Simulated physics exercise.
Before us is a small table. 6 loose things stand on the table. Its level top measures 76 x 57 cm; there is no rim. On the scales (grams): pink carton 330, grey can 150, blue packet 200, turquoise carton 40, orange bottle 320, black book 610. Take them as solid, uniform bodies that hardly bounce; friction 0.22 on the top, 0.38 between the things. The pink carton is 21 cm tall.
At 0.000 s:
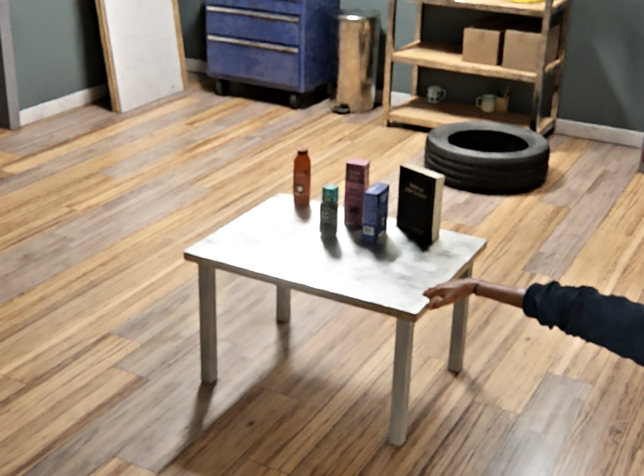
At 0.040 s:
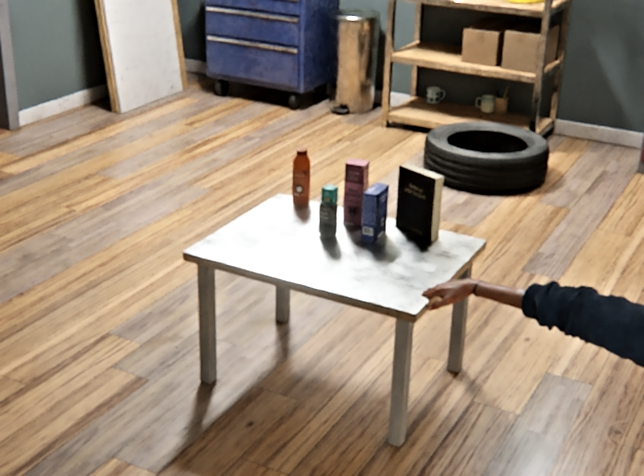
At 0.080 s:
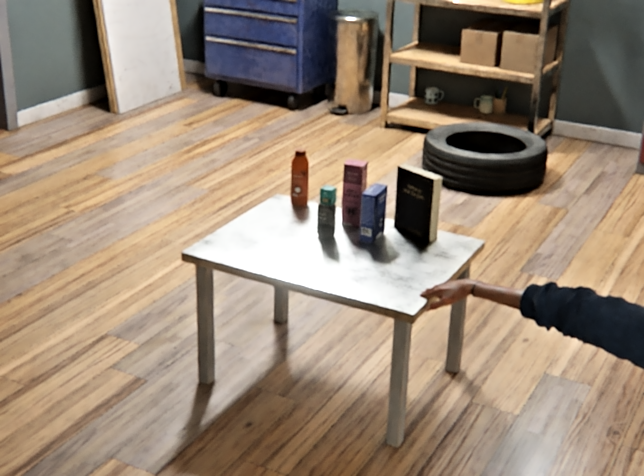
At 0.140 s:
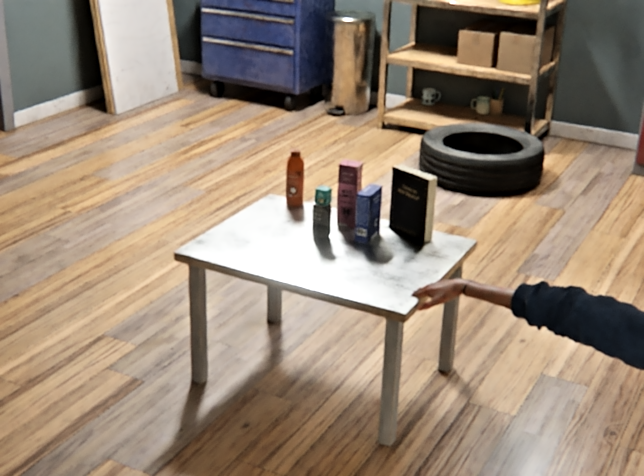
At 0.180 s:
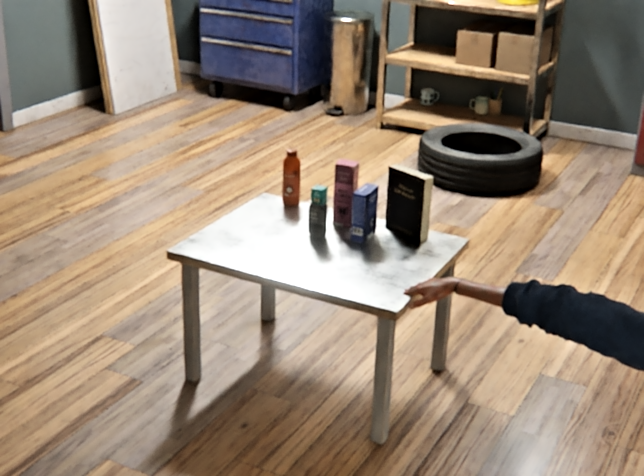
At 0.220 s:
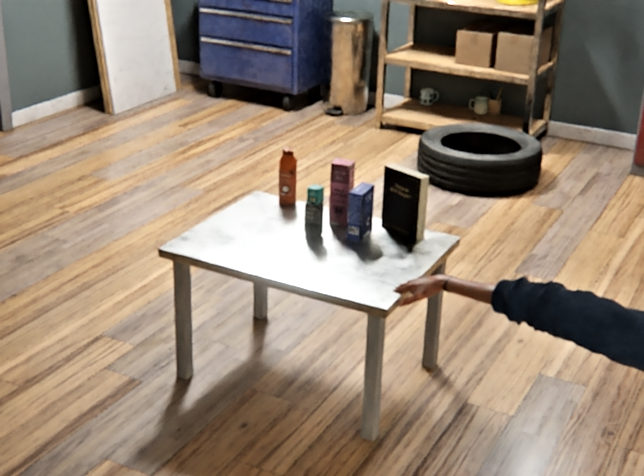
In the video, a hand at the near right corner of a small table holding a bottle, cartons and a black book stays nearly still, then slides the table slightly left, and the upright items shift left a little less.
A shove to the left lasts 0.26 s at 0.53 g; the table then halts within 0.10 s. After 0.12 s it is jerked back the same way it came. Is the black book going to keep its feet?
The black book is still upright.
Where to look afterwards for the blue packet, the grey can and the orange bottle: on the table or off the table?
The blue packet ends on the table; the grey can is still on the table; the orange bottle ends off the table.
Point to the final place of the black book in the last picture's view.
Around (375, 195).
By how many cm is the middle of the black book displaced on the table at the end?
Some 13 cm.
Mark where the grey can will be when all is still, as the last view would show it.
At about (286, 212).
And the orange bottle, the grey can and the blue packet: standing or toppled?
The orange bottle topples; the grey can stays upright; the blue packet topples.
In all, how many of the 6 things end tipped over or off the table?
In all, 2.
After 0.32 s, table shifted 18 cm; black book moved 10 cm near (391, 199); pink carton moved 10 cm; blue packet moved 10 cm.
After 0.62 s, table shifted 23 cm; black book moved 3 cm near (354, 191); blue packet moved 3 cm; pink carton moved 3 cm.
After 0.82 s, table shifted 5 cm; orange bottle now off the table; black book moved 14 cm near (359, 192); turquoise carton moved 14 cm.
After 1.02 s, black book moved 13 cm near (375, 195); blue packet 13° off upright; turquoise carton moved 14 cm.
In the end (1.7 s), off the table and tipped over, orange bottle; toppled on the table, blue packet; not toppled but over 5 cm from the start, pink carton, grey can, turquoise carton and black book. In the last view, black book near (375, 195).
